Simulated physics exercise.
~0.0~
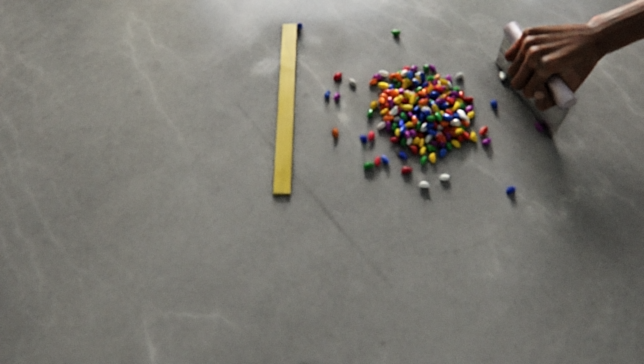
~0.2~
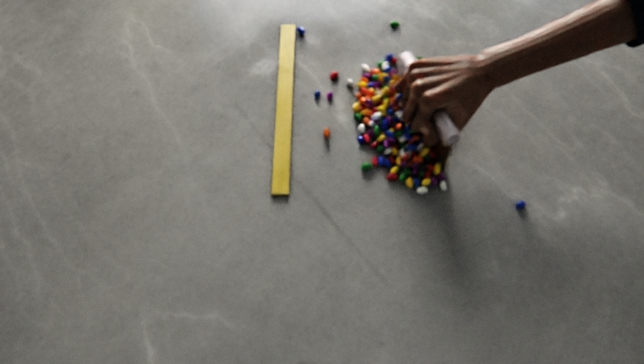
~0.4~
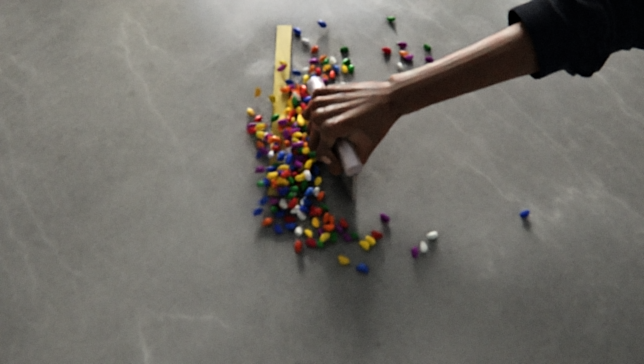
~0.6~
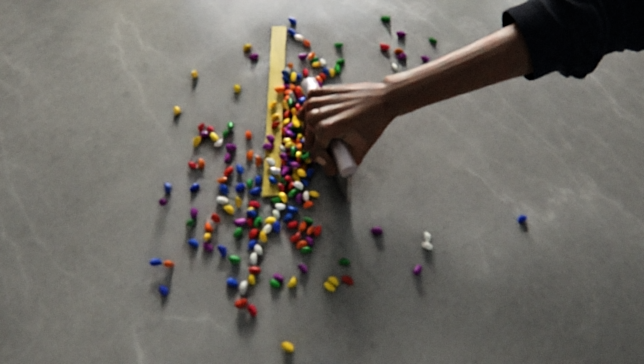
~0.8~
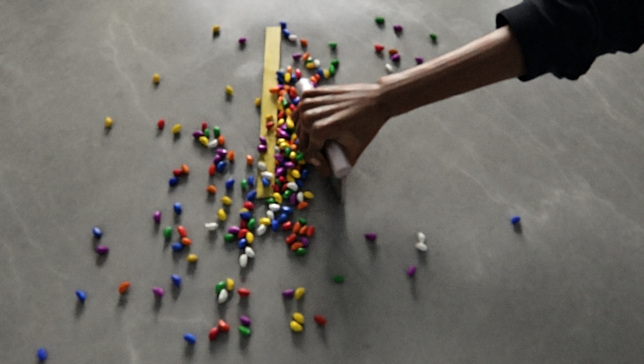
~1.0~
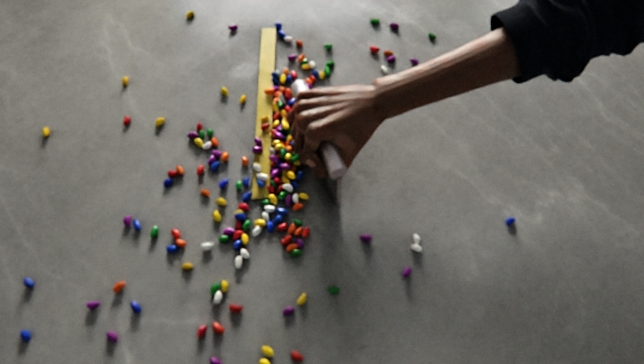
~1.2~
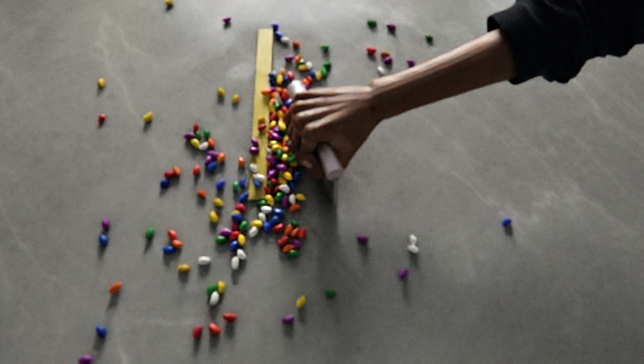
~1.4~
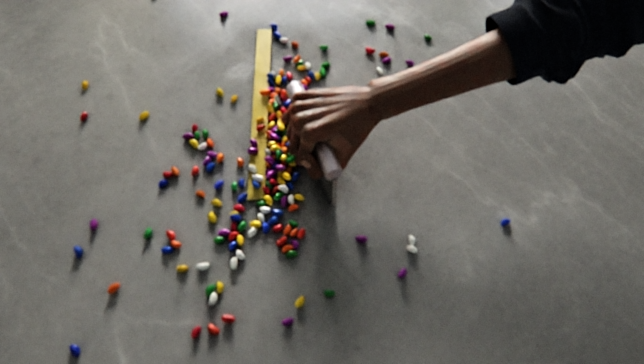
In the video, a hand pushes a pale scraper leftward into a pile of colourful jelly beans on a grey surface, driving them against a yellow strip. Many scatter past it and below, and the hand stops beside the strip with beans spread widely around.
